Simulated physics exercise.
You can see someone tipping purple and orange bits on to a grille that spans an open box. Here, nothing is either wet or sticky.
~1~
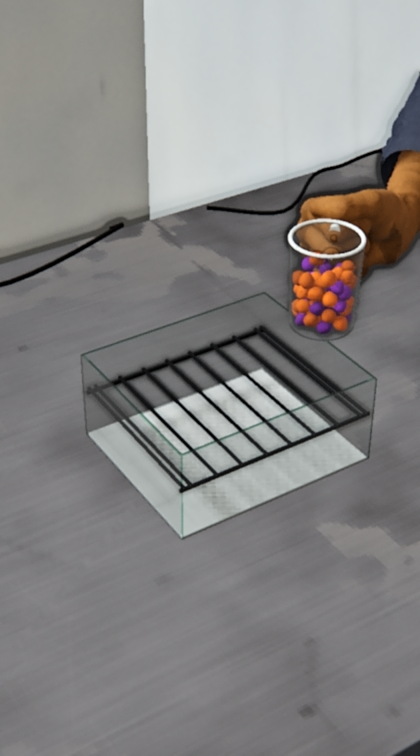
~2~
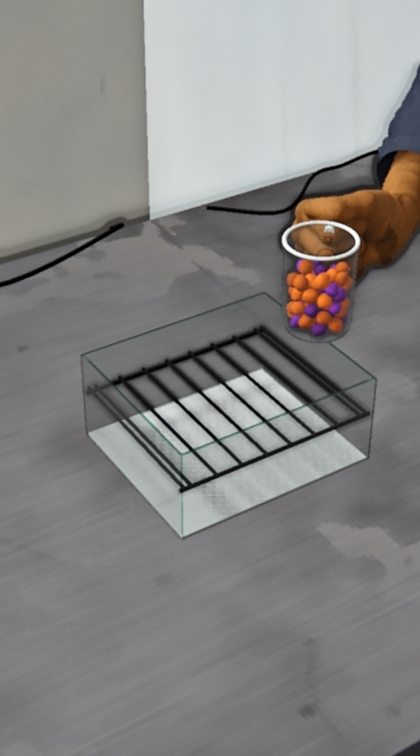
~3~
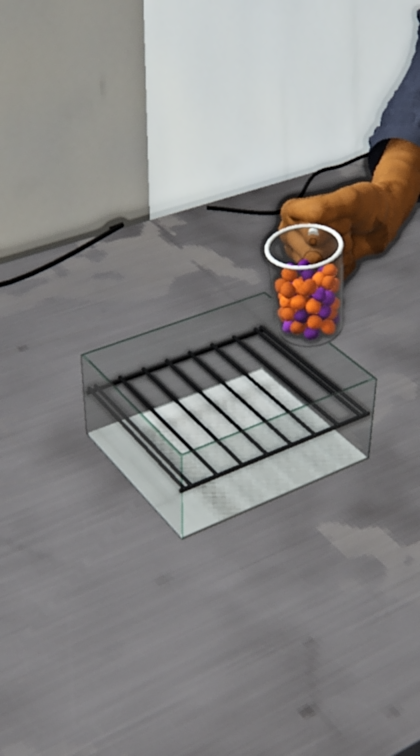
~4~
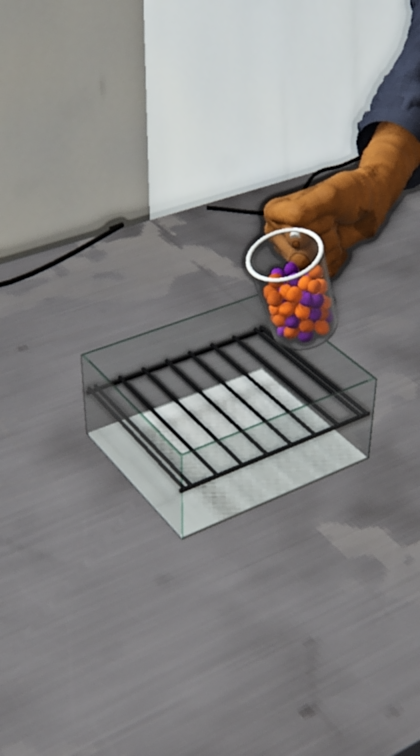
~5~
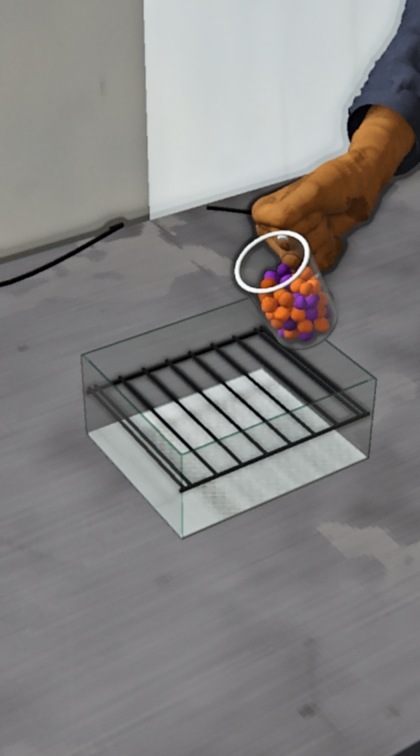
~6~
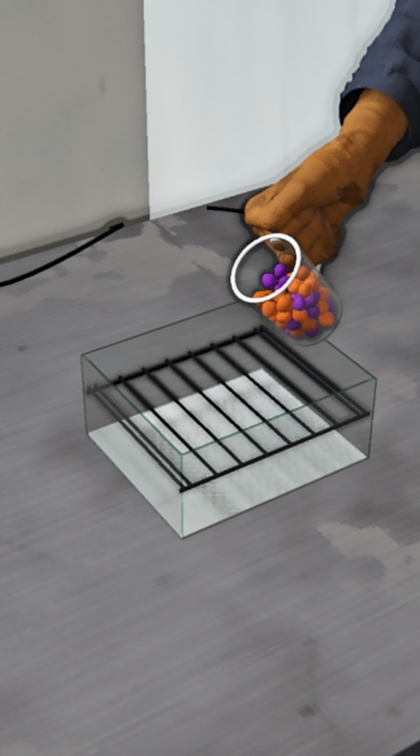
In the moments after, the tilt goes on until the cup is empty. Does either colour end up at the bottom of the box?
Outcome: Purple not retained, orange not retained.
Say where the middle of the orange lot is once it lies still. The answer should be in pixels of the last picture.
My estimate for where it settles is about (234, 442).
Then, 0.32 s after the last picture, purple ones, all in the cup; orange ones, all in the cup.
Then, 0.73 s after the last picture, purple ones, all in the cup; orange ones, all in the cup.
Then, 1.17 s after the last picture, purple ones, most in the cup, a small part on or over the wires, a small part under the rack; orange ones, most in the cup, a small part on or over the wires, a small part under the rack.
At rest, purple ones, all under the rack; orange ones, all under the rack.
